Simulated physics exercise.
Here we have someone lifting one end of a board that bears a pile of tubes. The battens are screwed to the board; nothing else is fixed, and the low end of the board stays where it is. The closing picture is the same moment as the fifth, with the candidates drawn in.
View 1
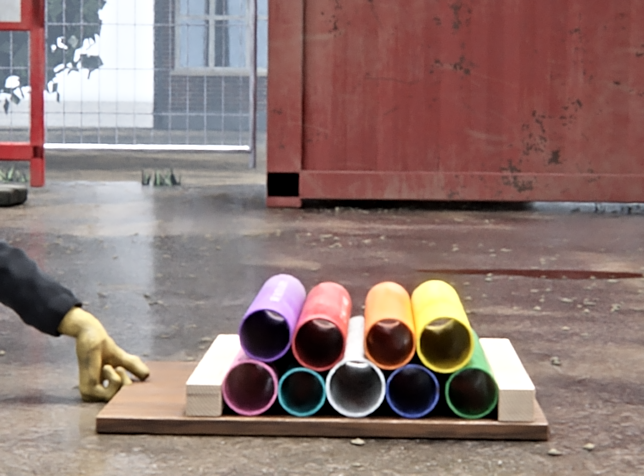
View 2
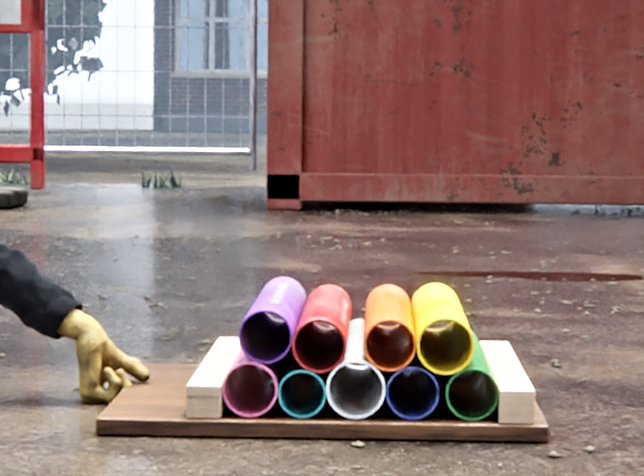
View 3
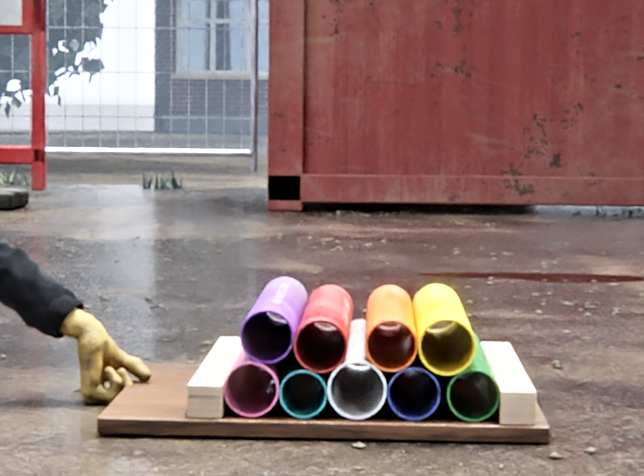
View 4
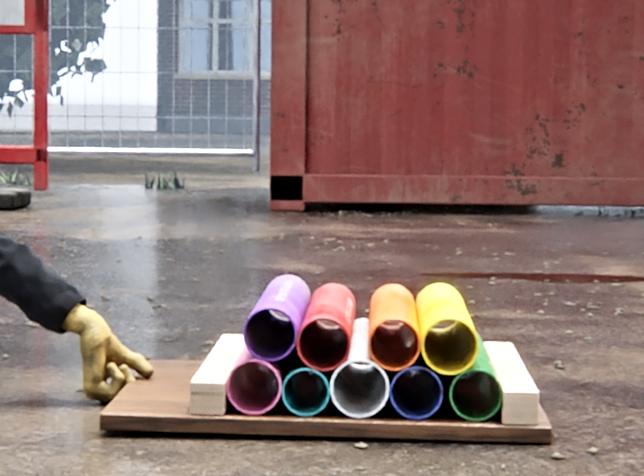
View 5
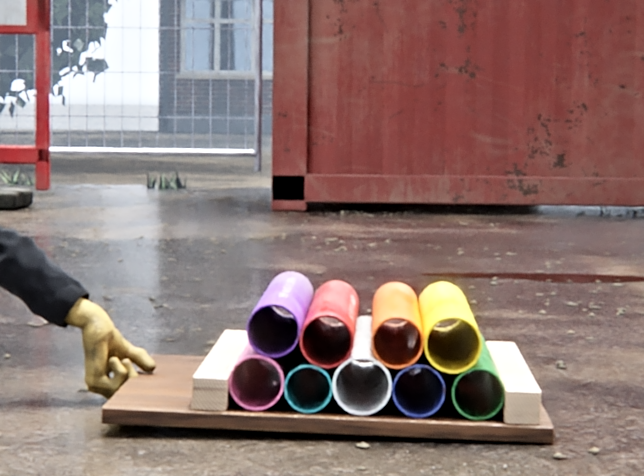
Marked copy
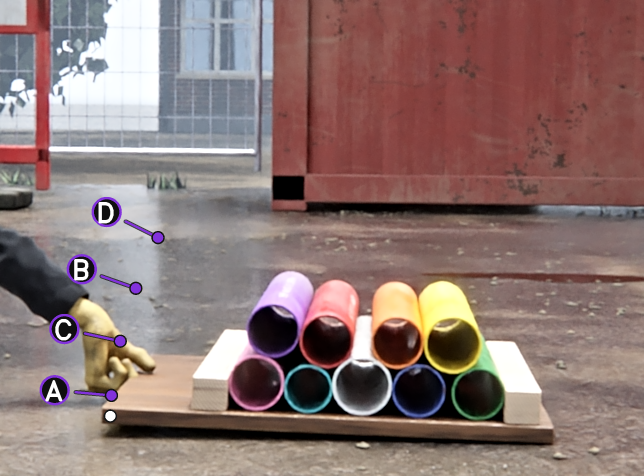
A stack of colourful tubes sat on a wooden board between two pale blocks on wet ground, and a gloved hand at the left end stayed nearly still, then raised that end slightly.
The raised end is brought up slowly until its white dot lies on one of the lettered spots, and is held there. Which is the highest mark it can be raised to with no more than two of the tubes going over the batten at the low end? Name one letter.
Stop at B.
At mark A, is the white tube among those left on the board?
The white tube: Yes.
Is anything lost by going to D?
At D: Yes.
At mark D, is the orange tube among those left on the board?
No, with D.
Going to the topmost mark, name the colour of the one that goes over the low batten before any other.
It is the yellow one.
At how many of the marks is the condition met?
Three of them.
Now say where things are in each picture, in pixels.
White tube (356, 387); blue tube (412, 391); green tube (472, 392), in the first frame.
Green tube (472, 394); red tube (319, 346), in the second frame.
Board (329, 384); purple tube (267, 337), in the third frame.
Board (331, 382); pink tube (254, 386); turquoise tube (306, 392), in the fourth frame.
Board (333, 379); pink tube (256, 383); turquoise tube (308, 389), in the fifth frame.
On the marked copy, A at (112, 396); B at (136, 288); C at (120, 341); D at (158, 238); the white dot at (110, 416).
Following B. Soon after the start, board at 14°.
Later, board at 19°.
In the end, board at 19°, none over the low batten.
As for the rest, A none over the low batten; C none over the low batten; D four over the low batten (red, yellow, purple, orange).
